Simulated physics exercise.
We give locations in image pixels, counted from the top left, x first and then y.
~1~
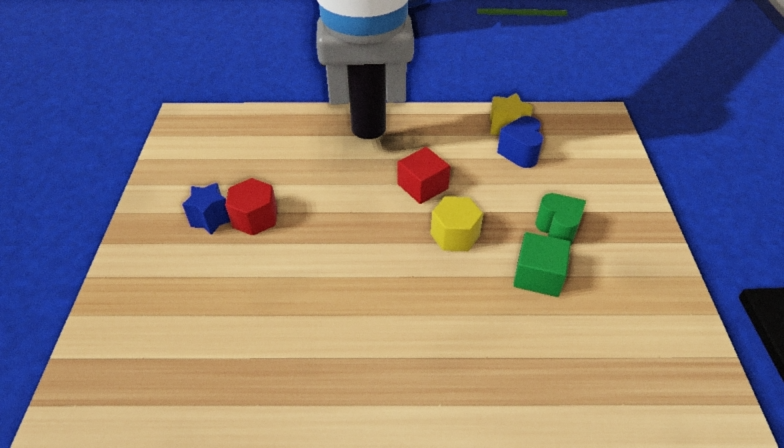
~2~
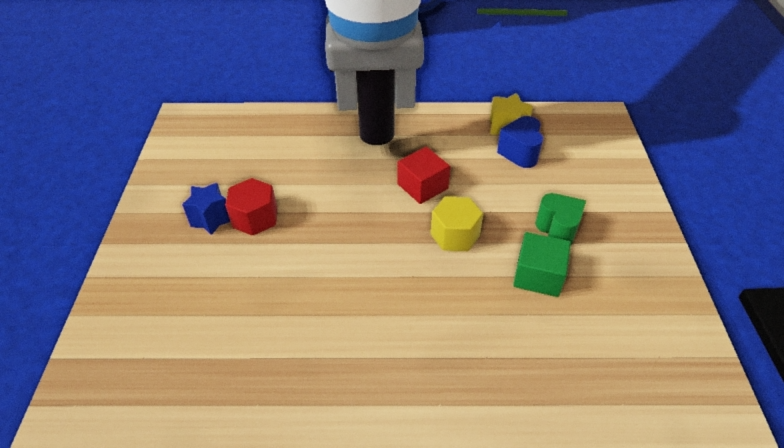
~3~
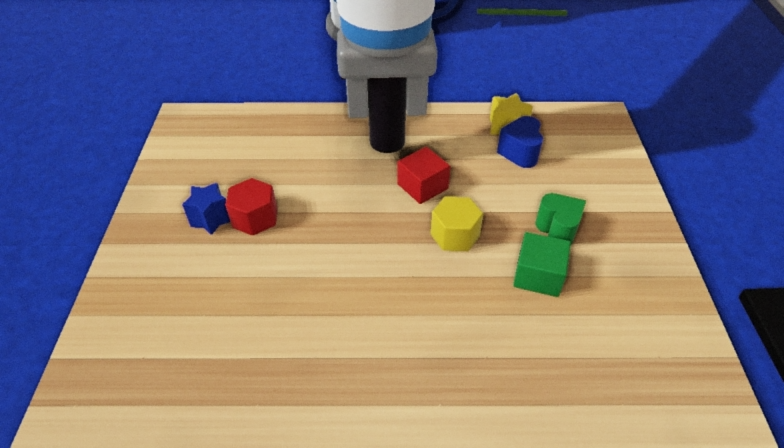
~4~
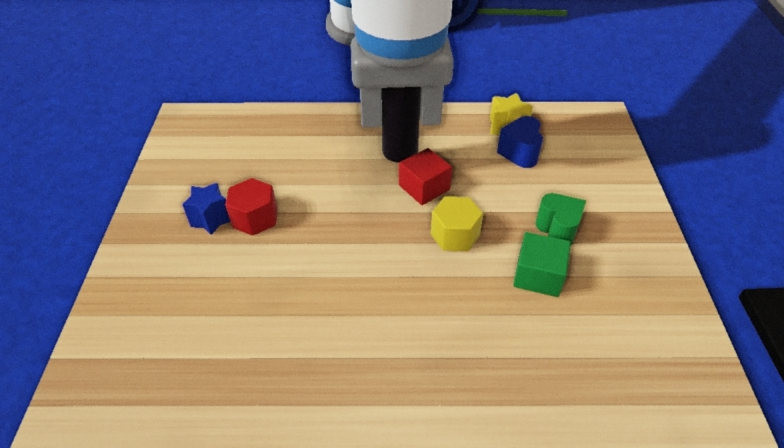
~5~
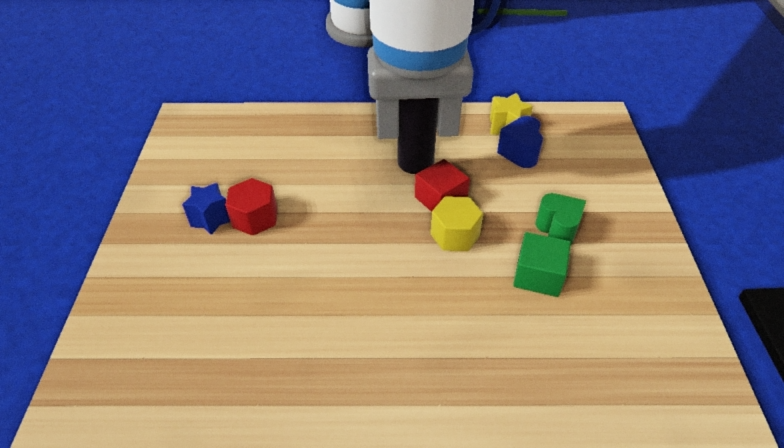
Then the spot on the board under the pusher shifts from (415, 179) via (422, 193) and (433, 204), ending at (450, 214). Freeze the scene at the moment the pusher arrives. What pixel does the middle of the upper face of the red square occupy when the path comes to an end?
I'd expect the centre of its top face to be at (477, 217).
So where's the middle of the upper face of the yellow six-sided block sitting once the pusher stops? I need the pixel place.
My best guess is (489, 250).
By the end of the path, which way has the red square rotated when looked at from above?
Top view: Clockwise.
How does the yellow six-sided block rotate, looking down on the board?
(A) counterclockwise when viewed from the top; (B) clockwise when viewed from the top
A
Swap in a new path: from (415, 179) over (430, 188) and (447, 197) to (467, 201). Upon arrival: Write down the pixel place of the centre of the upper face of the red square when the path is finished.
Its top middle will sit at (479, 206).
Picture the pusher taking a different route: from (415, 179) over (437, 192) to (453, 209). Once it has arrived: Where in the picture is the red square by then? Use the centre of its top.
It comes to (476, 214).
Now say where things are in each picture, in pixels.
The first frame shows tip of the pusher (369, 129), middles of tops, red square (424, 163), yellow six-sided block (458, 212).
The second frame shows pusher (377, 135), nothing pushed.
The third frame shows pusher (387, 142), nothing pushed.
The fourth frame shows pusher (400, 151), red square (426, 164).
The fifth frame shows pusher (416, 163), red square (443, 176), yellow six-sided block (458, 212).
The first path, step by step. Halfway along, pusher (428, 182); red square (457, 196); yellow six-sided block (475, 232).
At the end, pusher (452, 197); red square (477, 217), turned 20° clockwise; yellow six-sided block (489, 250), turned 20° anticlockwise.
